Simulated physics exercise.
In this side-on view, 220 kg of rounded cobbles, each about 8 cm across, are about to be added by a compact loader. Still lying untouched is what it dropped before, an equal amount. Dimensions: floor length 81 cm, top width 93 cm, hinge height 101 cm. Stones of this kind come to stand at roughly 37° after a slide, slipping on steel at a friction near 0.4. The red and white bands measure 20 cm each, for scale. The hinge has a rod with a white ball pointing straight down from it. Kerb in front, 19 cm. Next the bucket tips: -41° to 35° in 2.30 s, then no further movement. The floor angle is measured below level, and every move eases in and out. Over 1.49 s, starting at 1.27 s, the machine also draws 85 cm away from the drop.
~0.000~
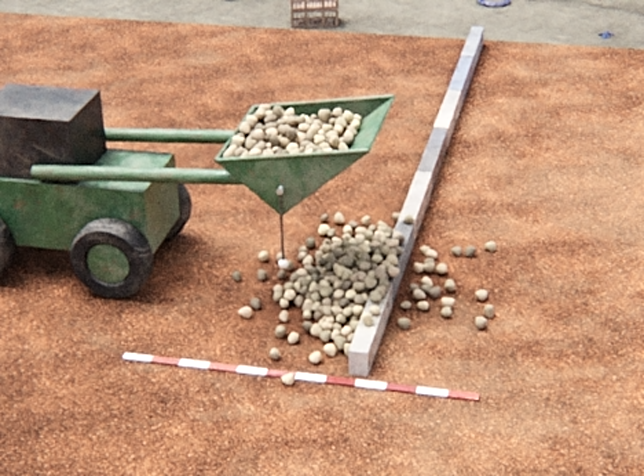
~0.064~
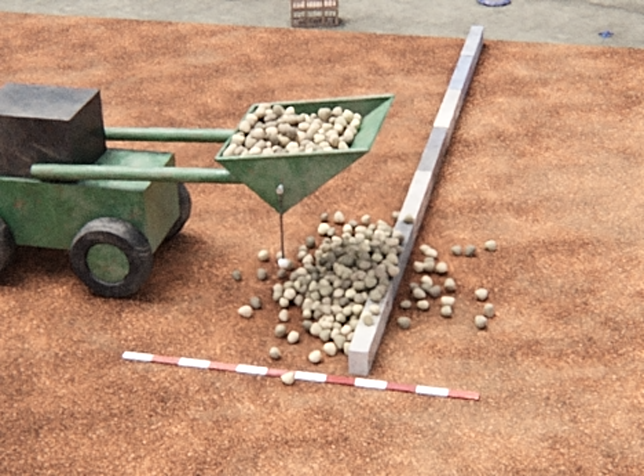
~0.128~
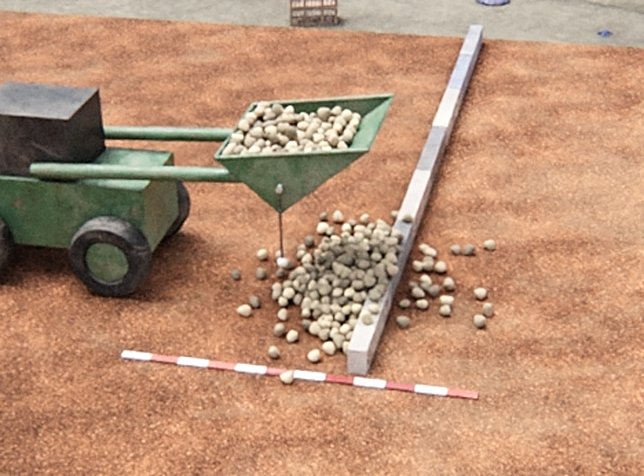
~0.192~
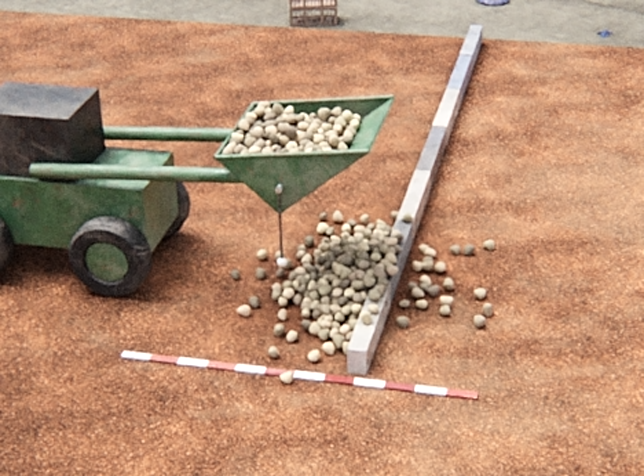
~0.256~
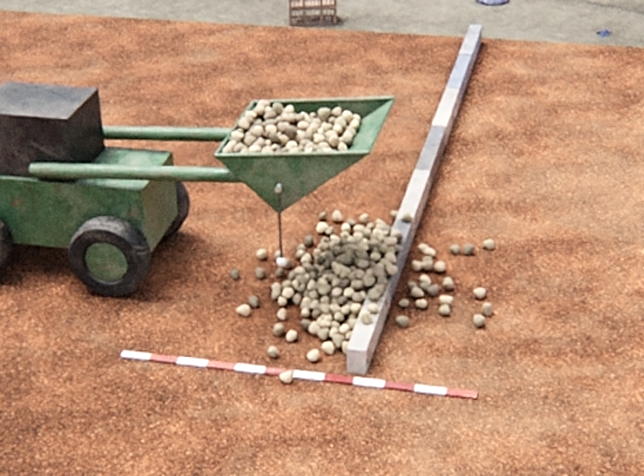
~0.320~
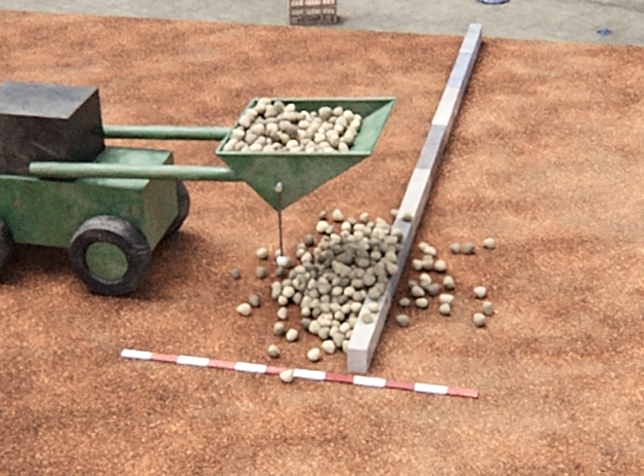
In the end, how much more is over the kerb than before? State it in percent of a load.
By the end about 7 per cent more lies there.
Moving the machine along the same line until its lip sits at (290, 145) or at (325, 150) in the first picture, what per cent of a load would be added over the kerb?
The first would add around 0 per cent, the second around 0 per cent.
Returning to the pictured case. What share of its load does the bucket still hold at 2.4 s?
Roughly 5 per cent remains inside.
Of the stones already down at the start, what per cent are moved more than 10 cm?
5 per cent.
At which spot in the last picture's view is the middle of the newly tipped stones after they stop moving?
Around (319, 267) in the last picture.
After 1.7 s the floor is at 23°; in per cent of one load, 92 in the bucket, 102 on this side of the kerb, 7 over the kerb; the foremost stones are at (468, 287).
After 2.4 s the floor is at 35°; in per cent of one load, 7 in the bucket, 181 on this side of the kerb, 13 over the kerb; the foremost stones are at (473, 288).
After 3.2 s the floor is at 35°; in per cent of one load, 0 in the bucket, 187 on this side of the kerb, 13 over the kerb; the foremost stones are at (475, 298).
After 5.7 s the floor is at 35°; in per cent of one load, 0 in the bucket, 187 on this side of the kerb, 13 over the kerb; the foremost stones are at (475, 298). Net gain over the kerb, 7.
